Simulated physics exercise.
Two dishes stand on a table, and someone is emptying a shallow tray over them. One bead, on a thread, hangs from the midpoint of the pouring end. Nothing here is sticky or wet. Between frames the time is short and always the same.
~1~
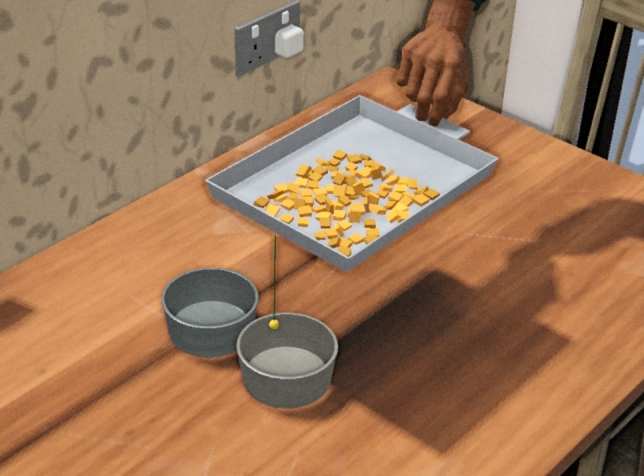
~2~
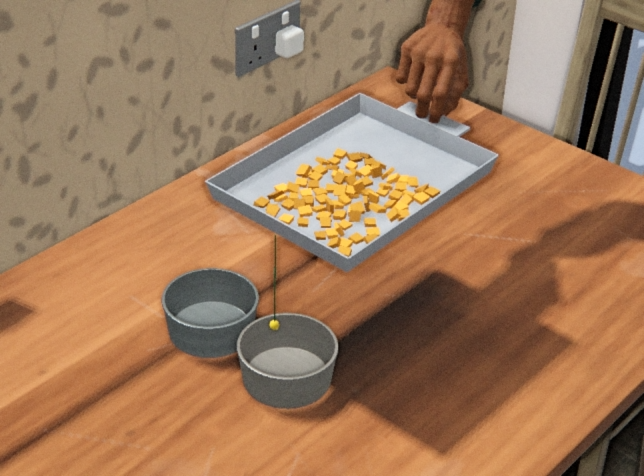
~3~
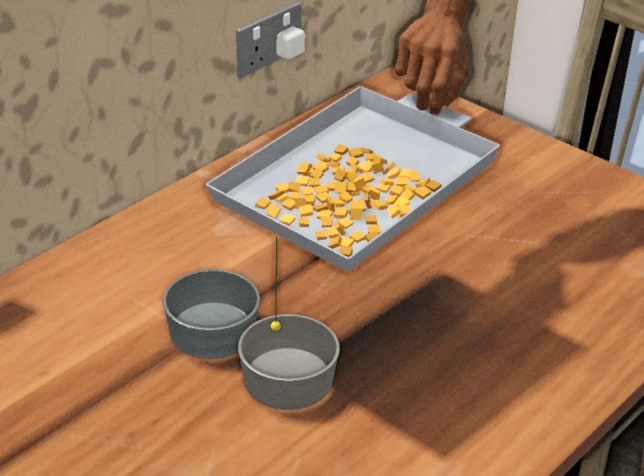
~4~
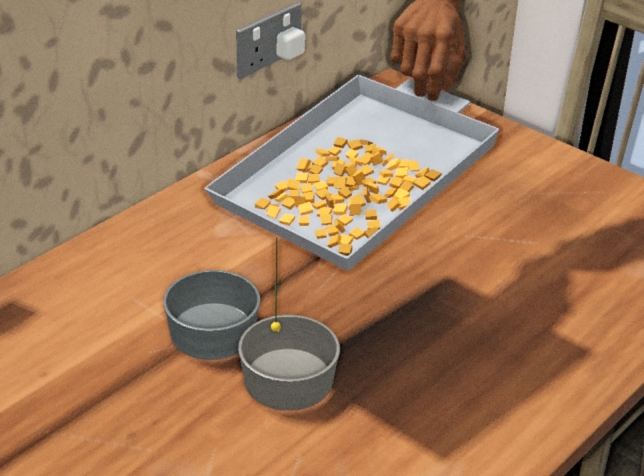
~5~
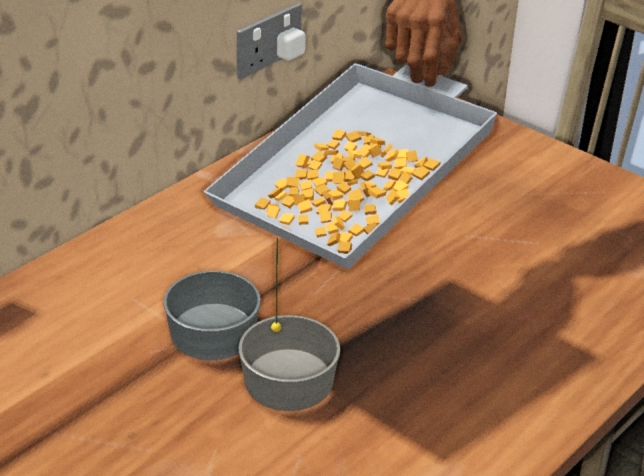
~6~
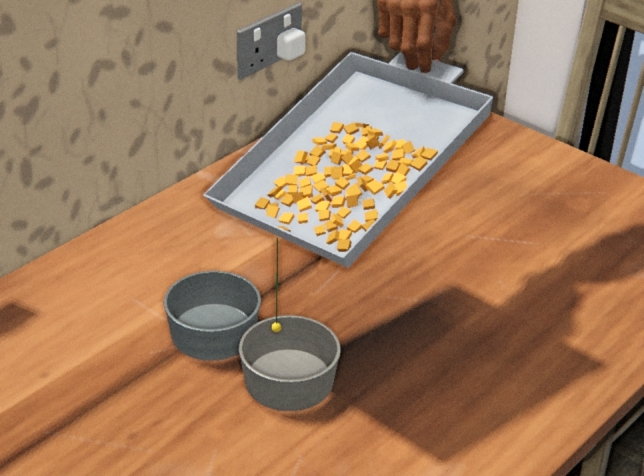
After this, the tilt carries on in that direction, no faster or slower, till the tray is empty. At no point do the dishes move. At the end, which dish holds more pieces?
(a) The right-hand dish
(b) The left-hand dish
(b) The left-hand dish.
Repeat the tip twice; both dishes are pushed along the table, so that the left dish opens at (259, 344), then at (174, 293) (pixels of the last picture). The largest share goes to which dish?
At the first spot the left-side one comes out ahead, at the second spot the right-side one.
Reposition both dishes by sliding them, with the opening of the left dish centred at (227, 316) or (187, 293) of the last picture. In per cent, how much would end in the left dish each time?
You'd get 60 in a hundred first and 30 in a hundred after that.
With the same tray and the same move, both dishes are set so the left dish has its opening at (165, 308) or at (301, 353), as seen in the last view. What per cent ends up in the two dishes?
About 70 in a hundred, then about 0 in a hundred.
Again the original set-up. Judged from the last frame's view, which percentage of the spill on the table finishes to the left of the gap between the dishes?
That's about 100 per cent of the spill.
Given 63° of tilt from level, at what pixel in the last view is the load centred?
Check around (271, 195) in the last picture.
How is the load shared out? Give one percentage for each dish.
Left dish: 60 per cent; right dish: 0 per cent.
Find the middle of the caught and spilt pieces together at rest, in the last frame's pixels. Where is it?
Roughly pixel (203, 346).
Shortly afterwards, tray tipped steeply; the whole lot on the tray.
Next, tray tipped past a quarter turn; the bulk on the tray; only a few in the right dish; a little in the left dish; a little outside both; a little in the air.
Some moments later, tray tipped past a quarter turn; only a few in the right dish; near two thirds in the left dish; near a third outside both.
In the end, tray tipped past a quarter turn; only a few in the right dish; near two thirds in the left dish; near a third outside both.
